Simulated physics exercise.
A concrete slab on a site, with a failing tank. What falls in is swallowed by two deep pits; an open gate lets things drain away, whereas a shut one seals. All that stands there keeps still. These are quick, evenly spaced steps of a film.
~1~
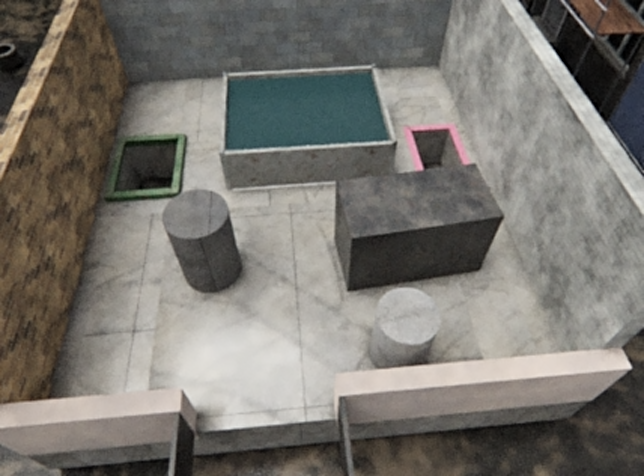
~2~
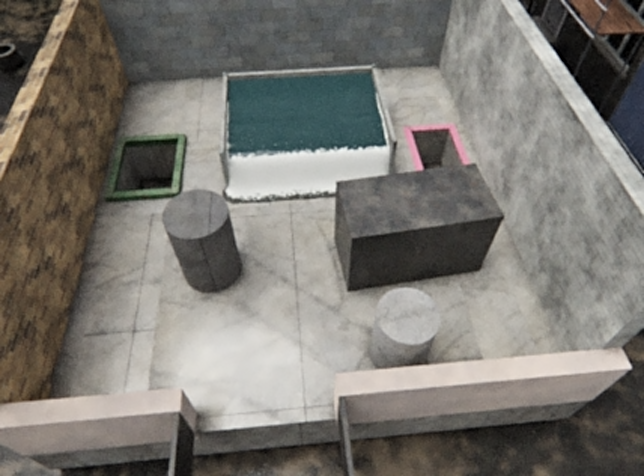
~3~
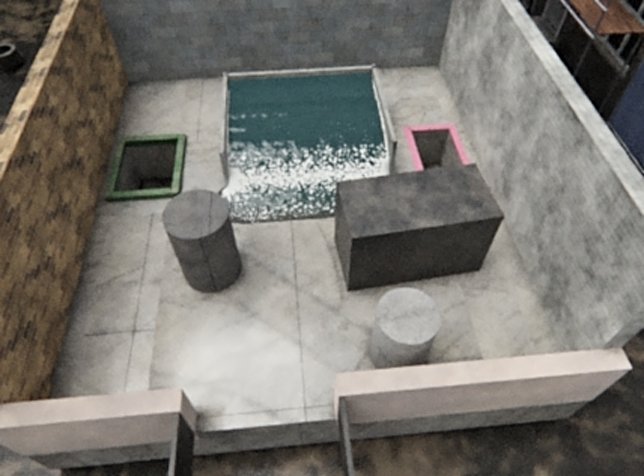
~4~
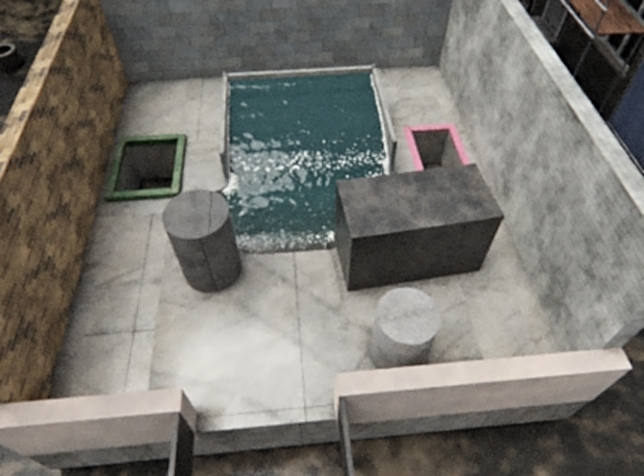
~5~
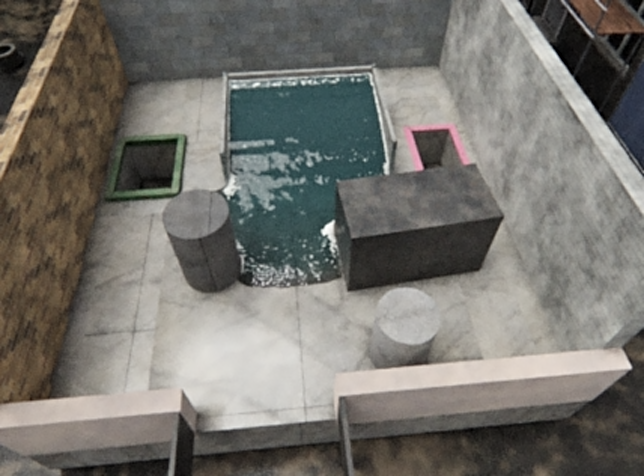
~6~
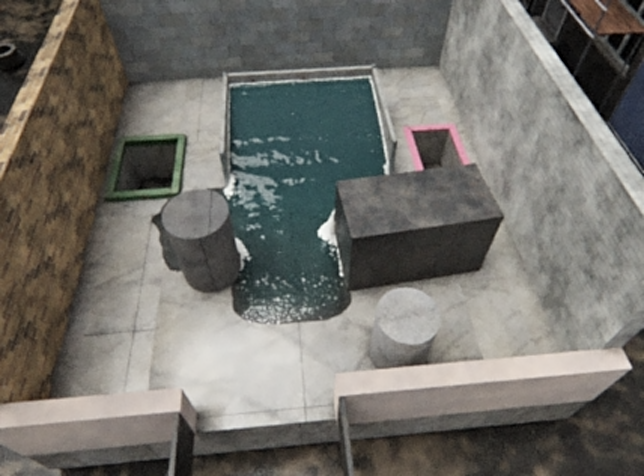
On a walled concrete slab, water bursts from a tank's front and spreads between dark blocks.
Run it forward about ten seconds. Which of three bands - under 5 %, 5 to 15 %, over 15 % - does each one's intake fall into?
Bands: The gate falls in the over 15 % band; the green pit falls in the under 5 % band; the pink pit falls in the over 15 % band.
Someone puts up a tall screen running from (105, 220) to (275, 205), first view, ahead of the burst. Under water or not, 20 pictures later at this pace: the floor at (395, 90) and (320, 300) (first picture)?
Result, in the order given: Unsoaked / swamped.
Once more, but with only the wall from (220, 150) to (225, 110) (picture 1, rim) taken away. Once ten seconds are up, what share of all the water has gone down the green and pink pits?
For green it's about 40 per cent, and for pink about 0 per cent.
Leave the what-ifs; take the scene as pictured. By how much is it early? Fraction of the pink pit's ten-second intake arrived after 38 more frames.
That comes out to 80 per cent by my count.
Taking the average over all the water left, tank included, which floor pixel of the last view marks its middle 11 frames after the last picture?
Centre point: Around (306, 209).
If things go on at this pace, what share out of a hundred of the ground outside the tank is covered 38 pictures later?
Some 70 in a hundred.
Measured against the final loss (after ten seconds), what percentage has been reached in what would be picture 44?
About 80 %.
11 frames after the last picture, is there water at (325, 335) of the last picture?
Result recorded: Waterlogged.
A moment on, water covers 35 % of the floor; the gate 2 %, the green pit 0 %, the pink pit 1 %.
Next, water covers 50 % of the floor; the gate 9 %, the green pit 0 %, the pink pit 4 %.
Then, water covers 65 % of the floor; the gate 19 %, the green pit 0 %, the pink pit 10 %.
Later, water covers 70 % of the floor; the gate 27 %, the green pit 0 %, the pink pit 15 %.
In the end, water covers 80 % of the floor; the gate 34 %, the green pit 0 %, the pink pit 18 %.
